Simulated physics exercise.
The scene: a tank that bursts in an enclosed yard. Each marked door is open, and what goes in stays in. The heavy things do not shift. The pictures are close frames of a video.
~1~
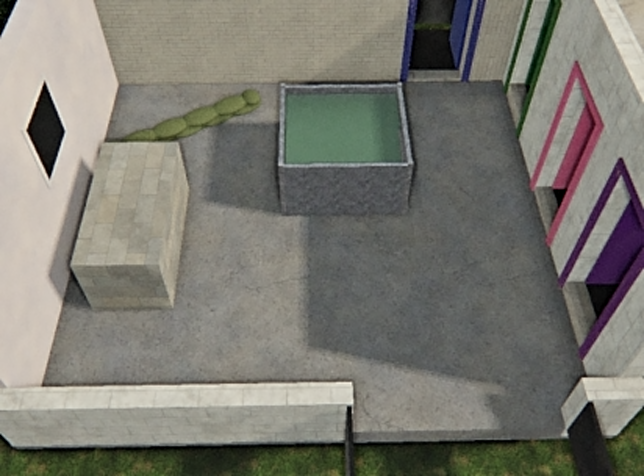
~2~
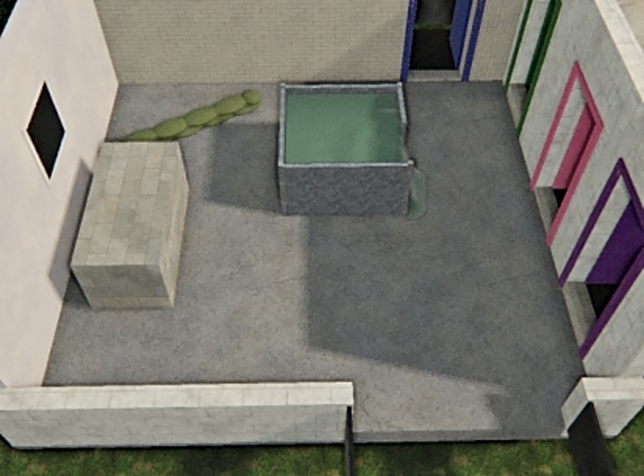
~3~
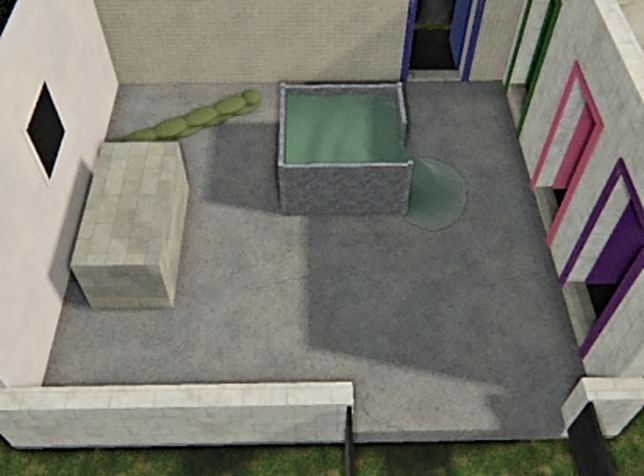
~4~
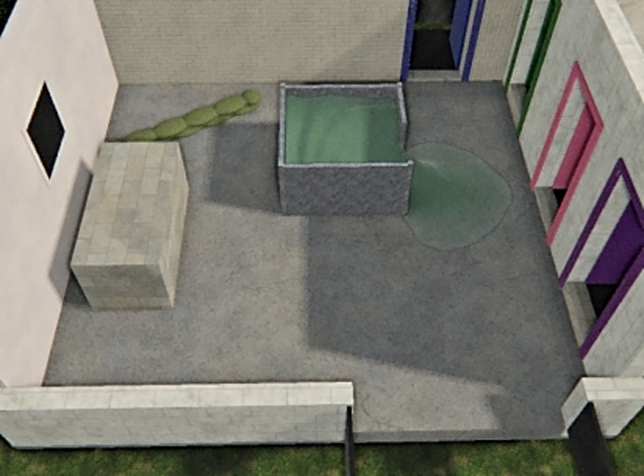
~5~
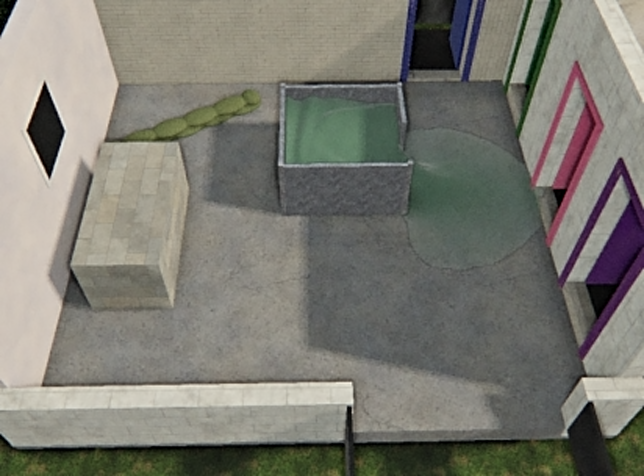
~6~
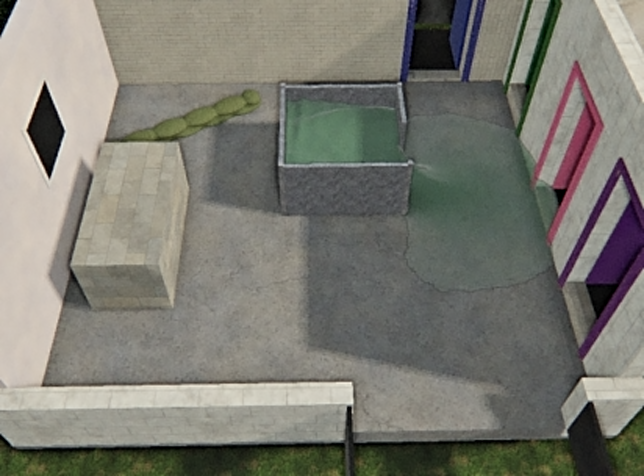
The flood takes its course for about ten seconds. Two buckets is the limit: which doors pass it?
The blue door lets in a lot; the green door admits no more than that; the purple door admits no more than that; the pink door lets in a lot.
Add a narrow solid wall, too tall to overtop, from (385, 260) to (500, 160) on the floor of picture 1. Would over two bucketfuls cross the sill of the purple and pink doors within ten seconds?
One by one: The purple door holds; the pink door stays under.
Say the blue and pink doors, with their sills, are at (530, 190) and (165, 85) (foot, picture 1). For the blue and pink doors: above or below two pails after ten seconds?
Blue door passes that mark; pink door is under.
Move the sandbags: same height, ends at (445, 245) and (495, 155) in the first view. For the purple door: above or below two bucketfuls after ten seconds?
Purple door holds.
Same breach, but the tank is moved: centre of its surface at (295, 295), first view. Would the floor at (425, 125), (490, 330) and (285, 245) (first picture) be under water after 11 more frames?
One after the other: Clear, wet, free of water.
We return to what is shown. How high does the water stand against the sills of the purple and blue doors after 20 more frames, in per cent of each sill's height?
In turn 60 and 260 per cent.
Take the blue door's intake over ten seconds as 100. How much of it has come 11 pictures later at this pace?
I make it 5 per cent.
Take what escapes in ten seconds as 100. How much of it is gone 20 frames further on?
Some 55 per cent.
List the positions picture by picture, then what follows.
Still water in the water tank at (343, 128), in the first frame.
The front is at (410, 217), out from the gap at (401, 173), in the second frame.
Water pours out at (400, 176) and has run to (458, 178), in the third frame.
The front is at (507, 193), out from the gap at (400, 178), in the fourth frame.
The front is at (540, 219), out from the gap at (400, 178), in the fifth frame.
The front is at (550, 257), out from the gap at (400, 178), in the sixth frame.
A moment on, water covers 20 % of the floor; the blue door wet at the sill, nothing in, the green door wet at the sill, nothing in, the purple door wet at the sill, nothing in, the pink door far over two buckets in.
Next, water covers 25 % of the floor; the blue door under two buckets in, the green door wet at the sill, nothing in, the purple door wet at the sill, nothing in, the pink door far over two buckets in.
Then, water covers 40 % of the floor; the blue door over two buckets in, the green door wet at the sill, nothing in, the purple door wet at the sill, nothing in, the pink door far over two buckets in.
Later, water covers 60 % of the floor; the blue door over two buckets in, the green door wet at the sill, nothing in, the purple door wet at the sill, nothing in, the pink door far over two buckets in.
In the end, water covers 80 % of the floor; the blue door far over two buckets in, the green door wet at the sill, nothing in, the purple door wet at the sill, nothing in, the pink door far over two buckets in.
